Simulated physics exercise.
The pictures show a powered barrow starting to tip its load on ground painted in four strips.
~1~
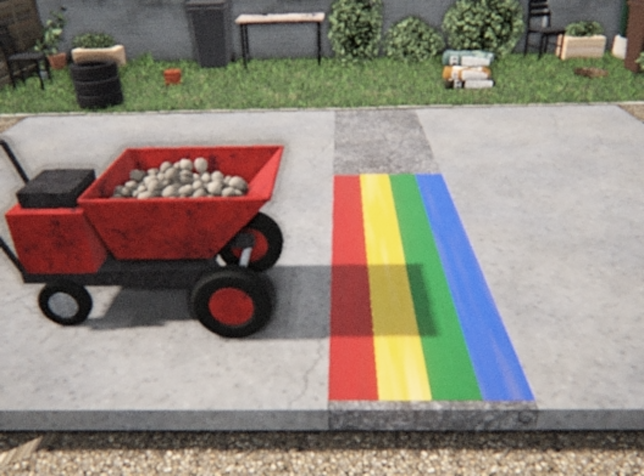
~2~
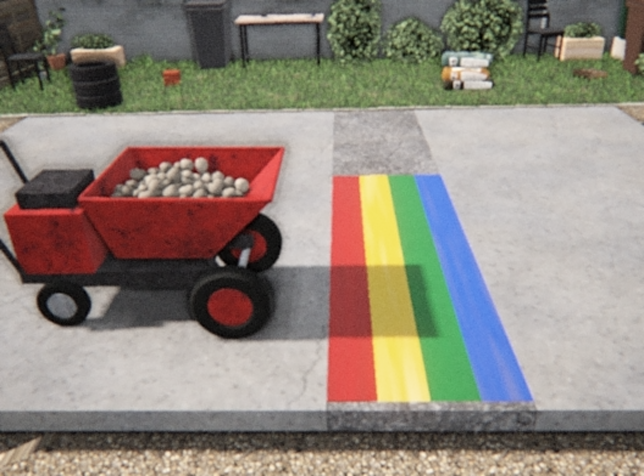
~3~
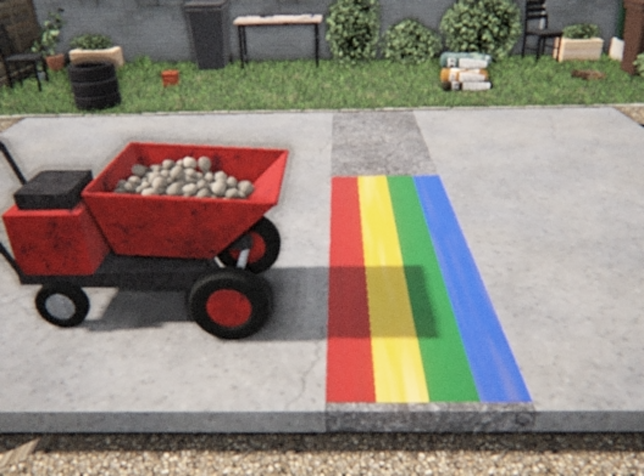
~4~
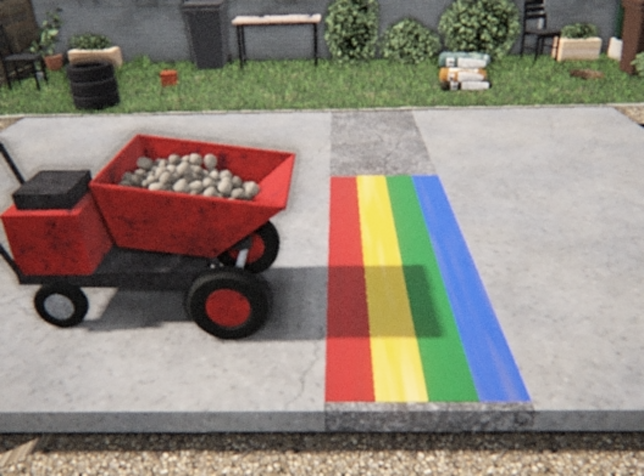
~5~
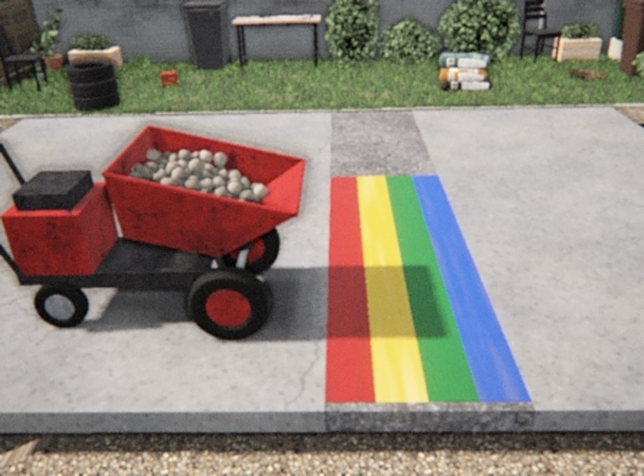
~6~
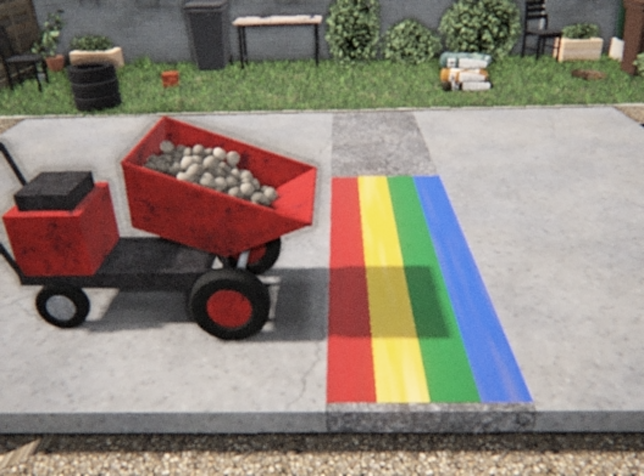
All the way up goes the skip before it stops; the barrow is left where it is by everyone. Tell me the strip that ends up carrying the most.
Yellow.
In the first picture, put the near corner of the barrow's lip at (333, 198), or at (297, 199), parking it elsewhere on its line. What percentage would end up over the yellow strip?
Result: 0 in a hundred, then 20 in a hundred.
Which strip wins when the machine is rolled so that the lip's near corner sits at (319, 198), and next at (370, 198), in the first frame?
Place one - that green strip; place two - blue.
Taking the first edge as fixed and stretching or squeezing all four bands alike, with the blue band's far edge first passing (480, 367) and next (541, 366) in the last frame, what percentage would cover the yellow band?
About 20 % and 40 %.
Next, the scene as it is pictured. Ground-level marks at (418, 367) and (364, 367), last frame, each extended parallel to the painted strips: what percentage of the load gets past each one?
40 % and 80 %, in that order.
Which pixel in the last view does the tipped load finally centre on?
At about (408, 299).
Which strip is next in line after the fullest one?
The next spot goes to green.
Shortly afterwards, skip tipped steeply; the whole lot in the skip.
Next, skip tipped right over; near half in the skip; a little over the red strip; near a third over the yellow strip; a little over the green strip.
Some moments later, skip tipped right over; near a quarter in the skip; a little over the red strip; near a third over the yellow strip; near a quarter over the green strip; a little over the blue strip; only a few off the paint.
In the end, skip tipped right over; near a quarter in the skip; a little over the red strip; near a third over the yellow strip; near a quarter over the green strip; a little over the blue strip; only a few off the paint.
